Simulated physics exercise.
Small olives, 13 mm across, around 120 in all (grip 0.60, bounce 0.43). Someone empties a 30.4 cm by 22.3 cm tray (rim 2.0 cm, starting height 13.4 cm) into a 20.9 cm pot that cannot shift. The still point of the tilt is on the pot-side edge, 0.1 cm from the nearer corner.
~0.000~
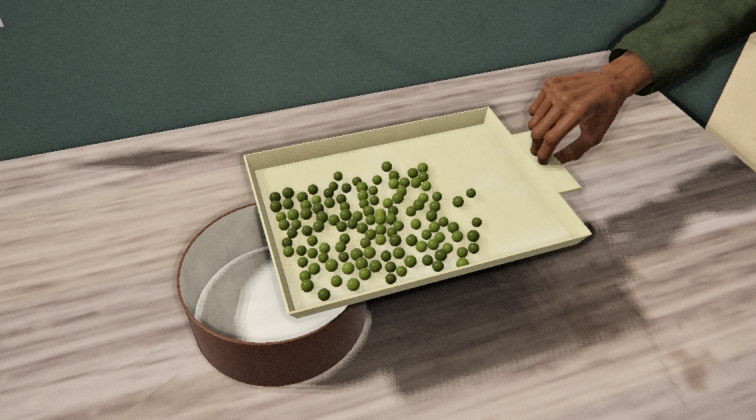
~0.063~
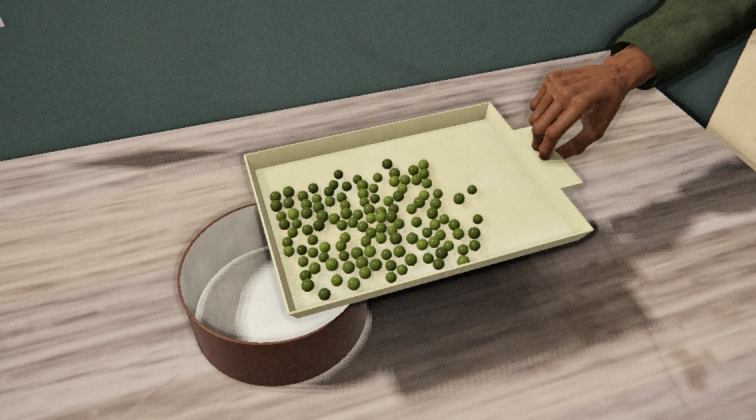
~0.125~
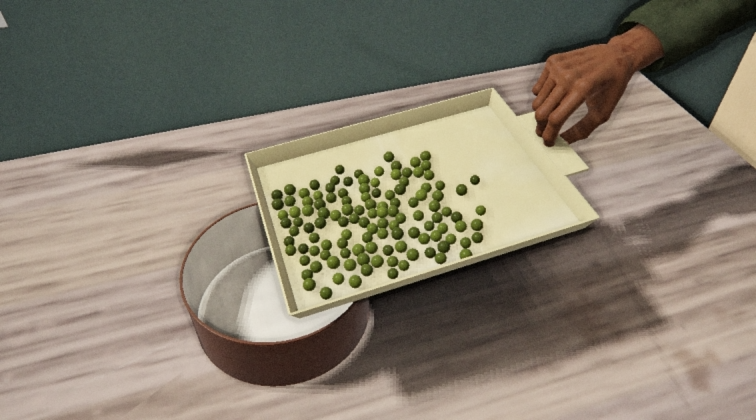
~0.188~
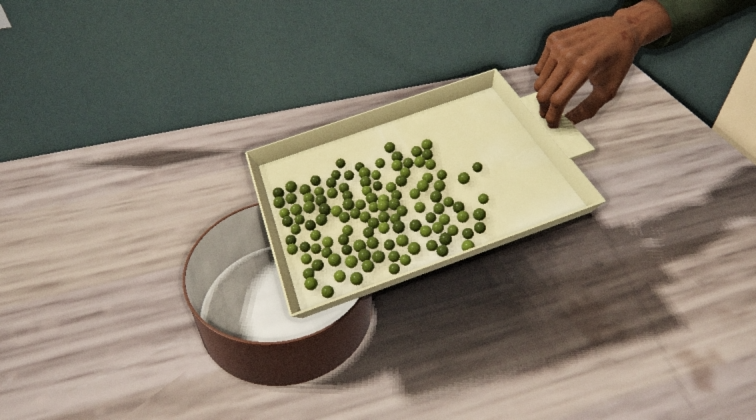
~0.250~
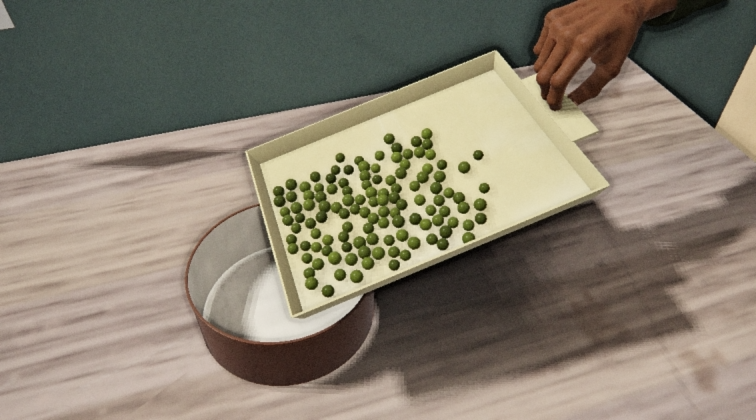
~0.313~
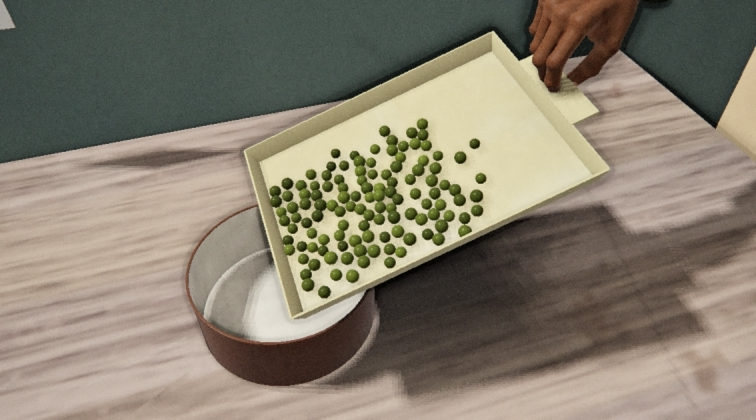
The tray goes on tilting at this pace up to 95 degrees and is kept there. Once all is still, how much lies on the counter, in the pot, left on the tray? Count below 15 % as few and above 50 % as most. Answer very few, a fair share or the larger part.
Counter a fair share, pot the larger part, tray very few.
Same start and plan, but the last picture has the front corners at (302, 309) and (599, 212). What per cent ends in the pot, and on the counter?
Pot 0, counter 100.
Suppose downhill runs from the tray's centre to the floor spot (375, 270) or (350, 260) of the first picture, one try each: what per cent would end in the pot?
Some 0 and 0 per cent.
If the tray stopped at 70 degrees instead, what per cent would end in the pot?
Then about 35 per cent.
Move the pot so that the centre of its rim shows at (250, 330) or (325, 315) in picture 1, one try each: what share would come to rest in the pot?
Some 95 and 50 per cent.
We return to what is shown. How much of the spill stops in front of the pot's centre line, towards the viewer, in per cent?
Some 100 per cent.
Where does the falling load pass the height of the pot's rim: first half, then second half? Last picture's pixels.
At about (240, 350), then at (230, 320).
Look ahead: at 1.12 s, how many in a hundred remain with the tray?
About 90 per cent.
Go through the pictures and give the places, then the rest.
In the first picture, tray tilt 0 degrees, front corners at (295, 305) and (581, 230); middle of the pieces at (371, 220); pot at (273, 264).
In the second picture, tray tilt 1 degrees, front corners at (295, 305) and (582, 226); middle of the pieces at (371, 218).
In the third picture, tray tilt 5 degrees, front corners at (296, 305) and (588, 214), lowest corner left front; middle of the pieces at (373, 214).
In the fourth picture, tray tilt 10 degrees, front corners at (297, 306) and (593, 198), lowest corner left front; middle of the pieces at (374, 208).
In the fifth picture, tray tilt 14 degrees, front corners at (298, 307) and (597, 182), lowest corner left front; middle of the pieces at (374, 202).
In the sixth picture, tray tilt 19 degrees, front corners at (297, 308) and (597, 167), lowest corner left front; middle of the pieces at (370, 198); pot at (282, 264). The tray's pace is about 75 degrees a second.
Then, at 0.80 s, tilt 56 degrees; the tray holds 100 %, the pot 0 %.
After 1.12 s, tilt 80 degrees; the tray holds 90 %, the pot 0 %.
After 1.54 s, tilt 95 degrees; the tray holds 0 %, the pot 60 %.
By 2.1 s all is still; counter 40 %, pot 60 %, tray 0 %.
